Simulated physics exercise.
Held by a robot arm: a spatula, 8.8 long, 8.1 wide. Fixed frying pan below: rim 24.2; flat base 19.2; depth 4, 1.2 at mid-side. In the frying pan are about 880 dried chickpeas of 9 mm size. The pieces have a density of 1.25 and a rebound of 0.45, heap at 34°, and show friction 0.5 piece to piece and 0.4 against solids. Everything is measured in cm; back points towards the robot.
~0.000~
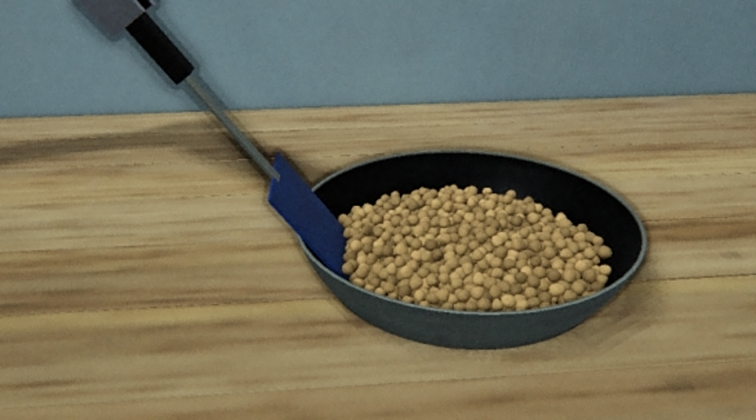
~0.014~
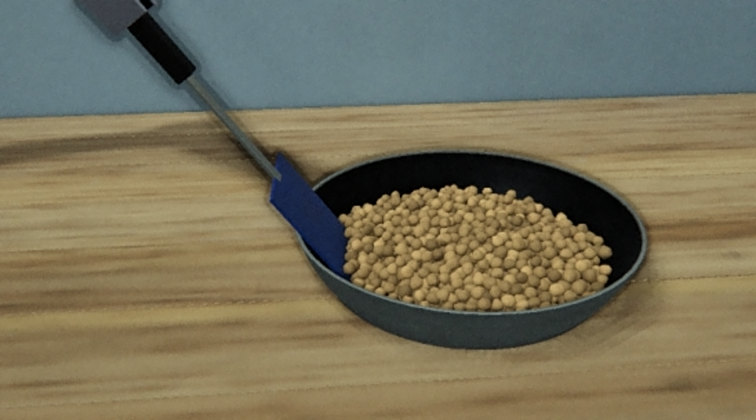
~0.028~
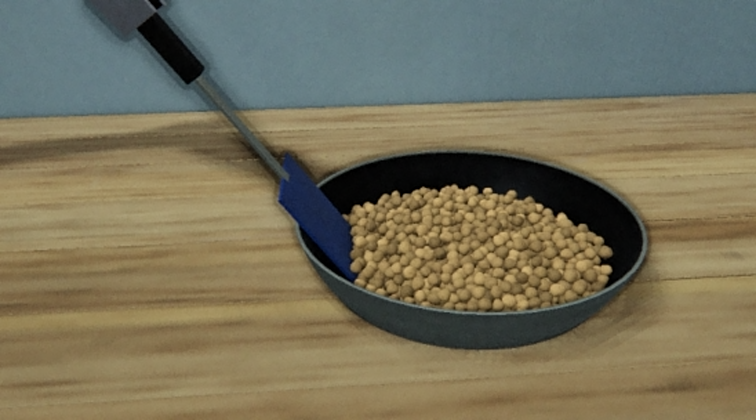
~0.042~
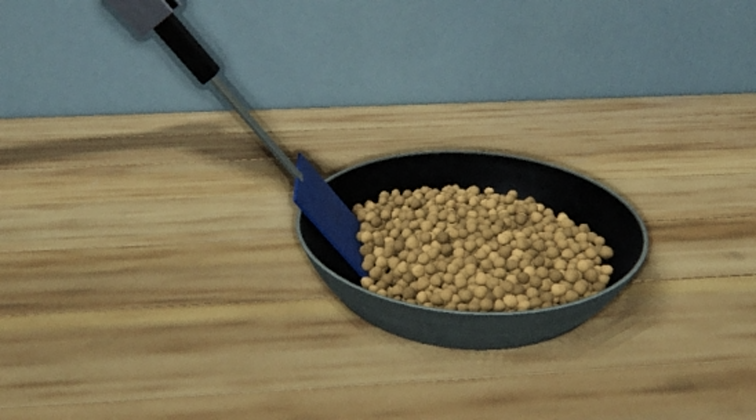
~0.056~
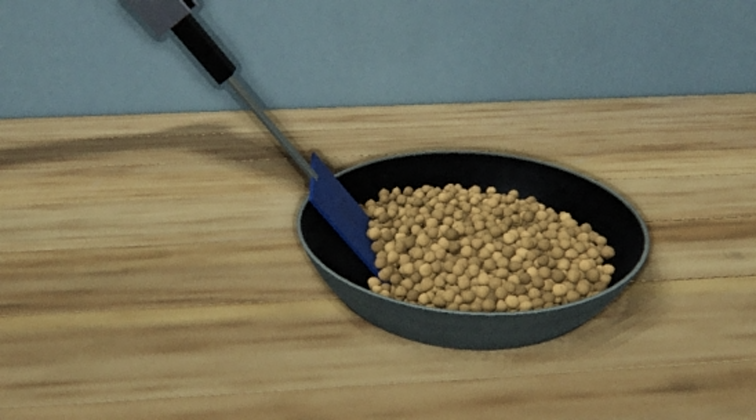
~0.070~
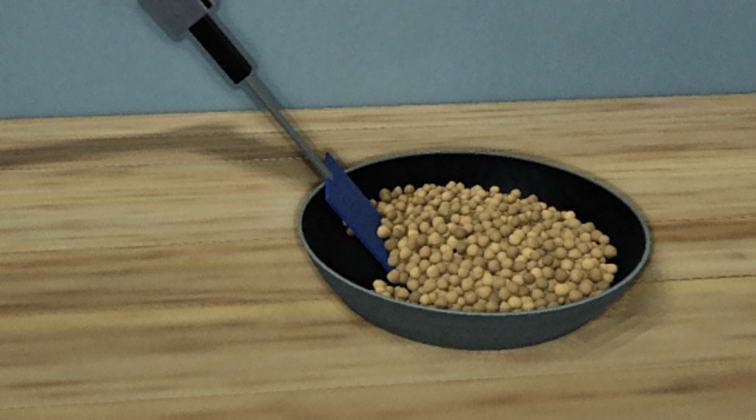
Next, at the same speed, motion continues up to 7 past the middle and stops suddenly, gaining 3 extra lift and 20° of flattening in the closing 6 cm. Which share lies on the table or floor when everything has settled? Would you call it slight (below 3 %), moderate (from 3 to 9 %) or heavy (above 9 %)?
I would call it moderate.
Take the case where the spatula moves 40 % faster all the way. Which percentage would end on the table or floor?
About 15 %.
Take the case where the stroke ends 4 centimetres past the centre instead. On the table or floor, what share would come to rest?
Close to 0 per cent would end on the table or floor.
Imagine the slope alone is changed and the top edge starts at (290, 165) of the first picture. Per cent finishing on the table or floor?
5 percent or so.
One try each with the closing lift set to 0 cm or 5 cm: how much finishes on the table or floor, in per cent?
0 and 10 per cent.
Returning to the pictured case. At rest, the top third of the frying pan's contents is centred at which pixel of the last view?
Centre: Roughly (576, 220).
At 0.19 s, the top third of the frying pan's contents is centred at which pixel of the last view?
The middle sits at approx. (539, 221).
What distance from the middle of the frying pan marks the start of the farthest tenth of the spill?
The distance is roughly 30 cm.
After 0.13 s, sloping 55°, highest piece 4 above the table; 885 in the frying pan.
After 0.19 s, sloping 47°, highest piece 5 above the table; 885 in the frying pan.
After 0.42 s, sloping 35°, highest piece 5 above the table; 846 in the frying pan, 37 on the table or floor, 2 on the blade or in flight.
After 1.47 s, sloping 35°, highest piece 5 above the table; 842 in the frying pan, 43 on the table or floor.
In the end, 842 in the frying pan, 43 on the table or floor. That is 5 % on the table or floor.
